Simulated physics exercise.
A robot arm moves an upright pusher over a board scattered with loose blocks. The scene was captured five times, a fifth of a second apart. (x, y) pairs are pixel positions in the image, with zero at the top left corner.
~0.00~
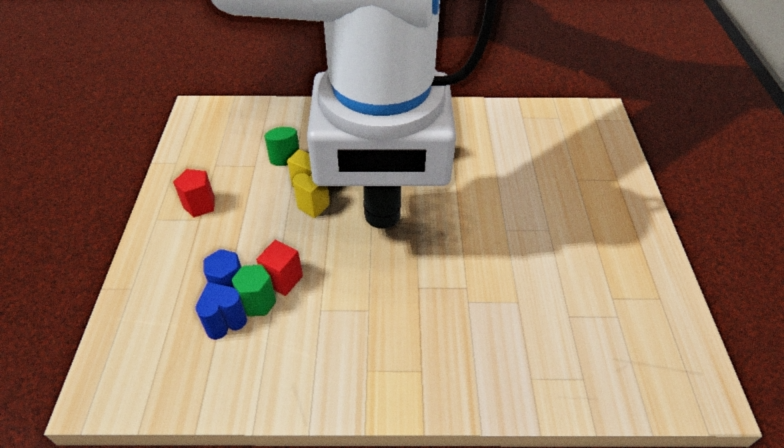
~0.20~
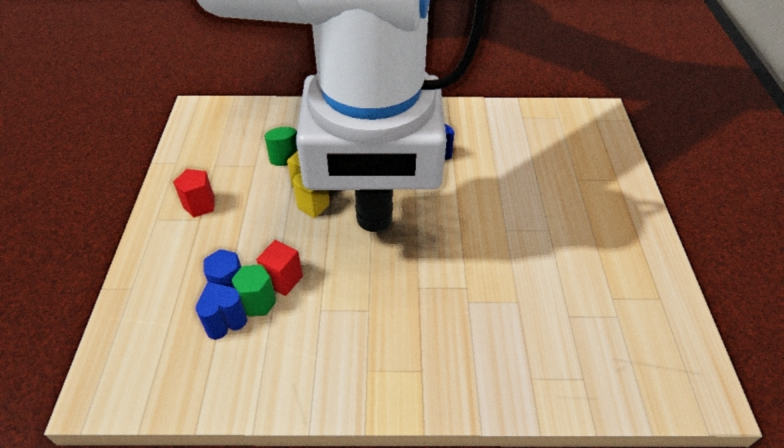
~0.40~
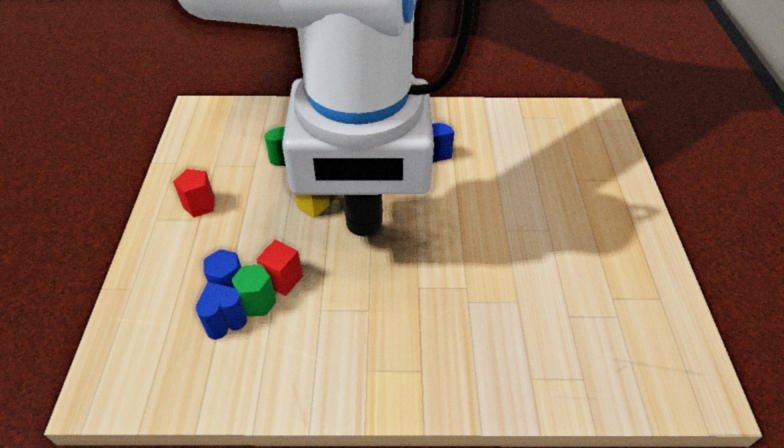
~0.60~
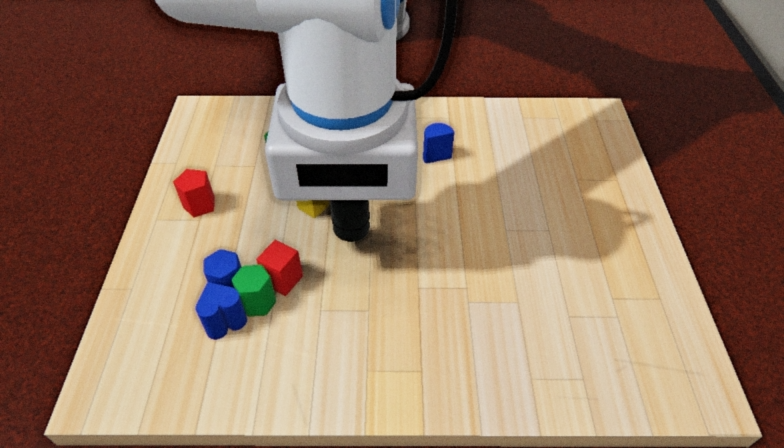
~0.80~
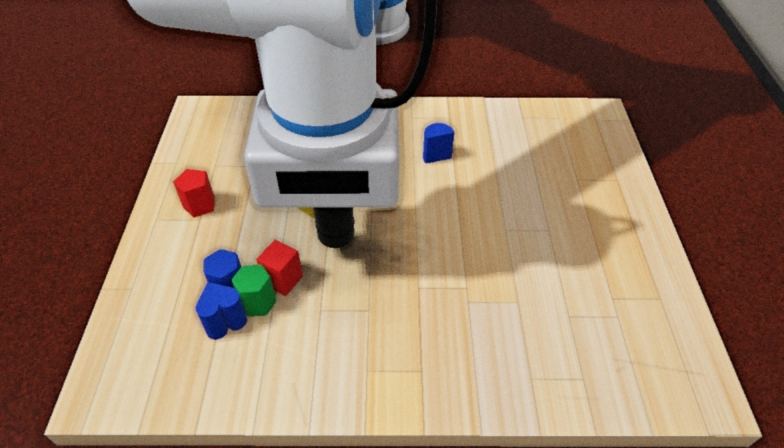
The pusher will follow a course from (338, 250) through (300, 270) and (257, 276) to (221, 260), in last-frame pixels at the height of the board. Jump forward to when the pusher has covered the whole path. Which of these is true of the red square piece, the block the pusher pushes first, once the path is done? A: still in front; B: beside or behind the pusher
My pick is B.
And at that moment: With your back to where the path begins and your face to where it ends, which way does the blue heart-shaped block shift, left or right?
Answer: Left.
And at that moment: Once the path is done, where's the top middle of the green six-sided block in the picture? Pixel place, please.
Expect it around (222, 306).
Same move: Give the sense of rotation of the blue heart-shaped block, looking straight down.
Answer: With the clock.
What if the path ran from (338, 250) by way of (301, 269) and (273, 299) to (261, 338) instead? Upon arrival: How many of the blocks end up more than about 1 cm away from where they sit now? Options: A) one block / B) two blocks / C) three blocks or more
Answer: C.
The first path, step by step. One third of the way, pusher (297, 256); blue heart-shaped block (210, 303), turned 15° clockwise; green six-sided block (242, 284), turned 15° anticlockwise; red square piece (263, 261).
Two thirds of the way, pusher (253, 262); blue heart-shaped block (186, 321), turned 60° clockwise; blue six-sided block (204, 266), turned 45° clockwise; green six-sided block (222, 306), turned 35° anticlockwise; red square piece (233, 278), turned 10° anticlockwise.
At the end, pusher (216, 245); blue heart-shaped block (186, 321), turned 60° clockwise; blue six-sided block (198, 264), turned 15° clockwise; green six-sided block (222, 306), turned 35° anticlockwise; red square piece (233, 278), turned 15° anticlockwise.
